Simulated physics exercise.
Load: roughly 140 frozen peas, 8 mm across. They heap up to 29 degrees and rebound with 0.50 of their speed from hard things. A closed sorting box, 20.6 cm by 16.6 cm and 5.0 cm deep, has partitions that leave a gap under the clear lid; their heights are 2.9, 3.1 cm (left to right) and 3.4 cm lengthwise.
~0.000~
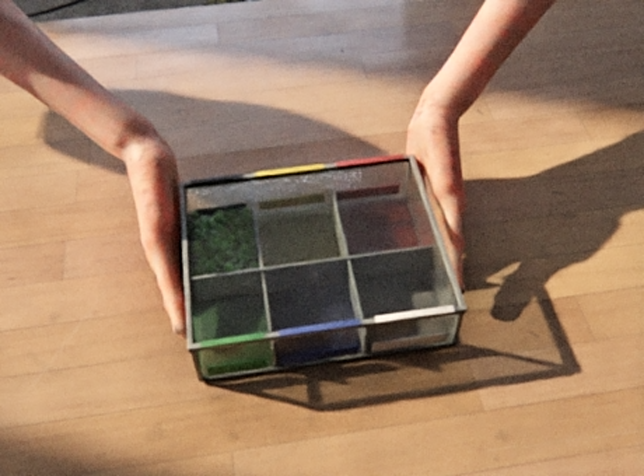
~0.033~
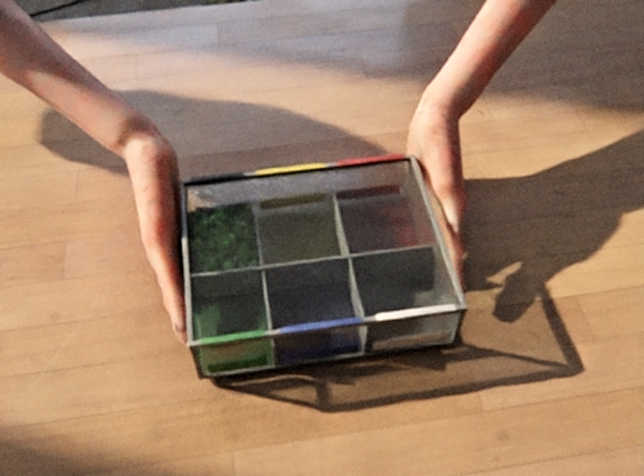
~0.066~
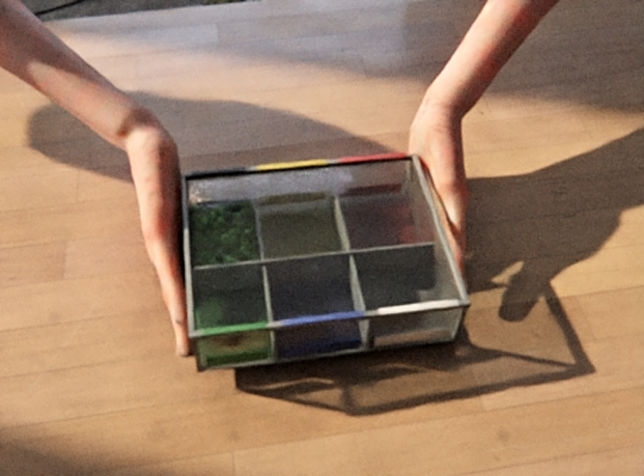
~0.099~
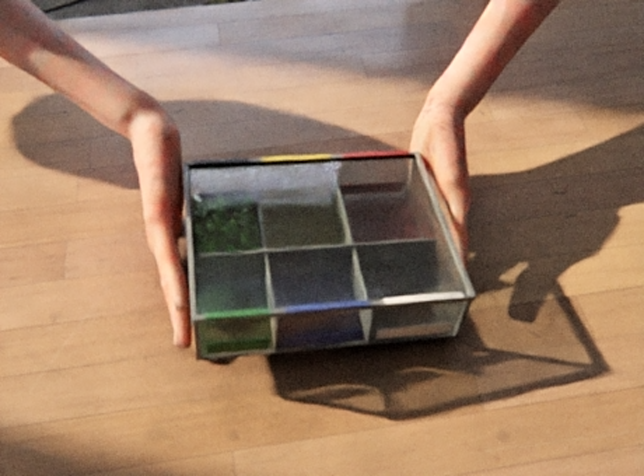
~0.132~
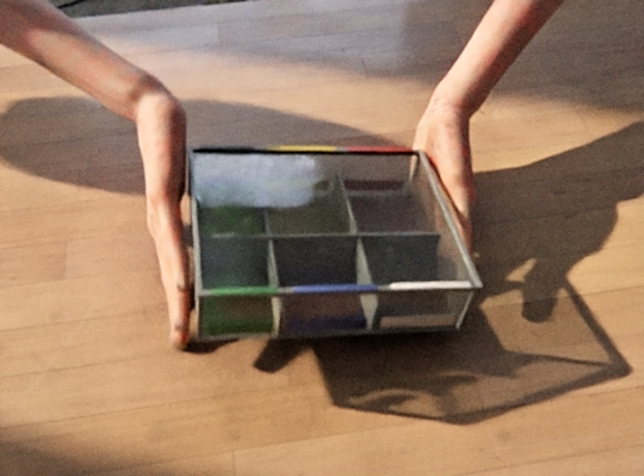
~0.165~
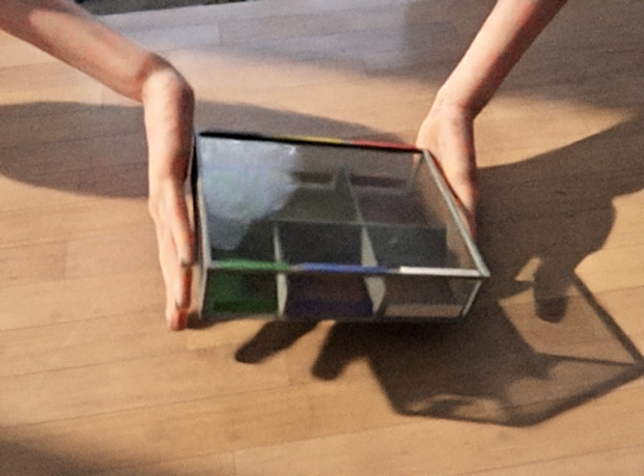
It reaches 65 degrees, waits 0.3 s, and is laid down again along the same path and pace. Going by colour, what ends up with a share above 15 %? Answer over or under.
Red under, blue under, green under, yellow over, white under, black over.
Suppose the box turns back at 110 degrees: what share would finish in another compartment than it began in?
Some 85 per cent.
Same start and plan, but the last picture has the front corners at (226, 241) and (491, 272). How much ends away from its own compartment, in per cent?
Then about 45 per cent.
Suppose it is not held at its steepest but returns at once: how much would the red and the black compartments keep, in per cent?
In that case red 5; black 65.
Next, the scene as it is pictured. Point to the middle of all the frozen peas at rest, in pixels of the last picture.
Near (246, 230).
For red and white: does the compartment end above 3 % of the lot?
Red yes, white no.
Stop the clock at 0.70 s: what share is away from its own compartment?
About 25 per cent.
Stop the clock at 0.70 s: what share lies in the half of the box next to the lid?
About 20 per cent.
After 0.70 s, tilt 65 degrees; red 5 %, yellow 20 %, black 75 %.
After 1.06 s, tilt 37 degrees; red 5 %, yellow 25 %, black 70 %.
After 1.50 s, tilt 0 degrees; red 10 %, yellow 25 %, black 70 %.
At rest (2.0 s), red 10 %, blue 0 %, green 0 %, yellow 25 %, white 0 %, black 70 %.
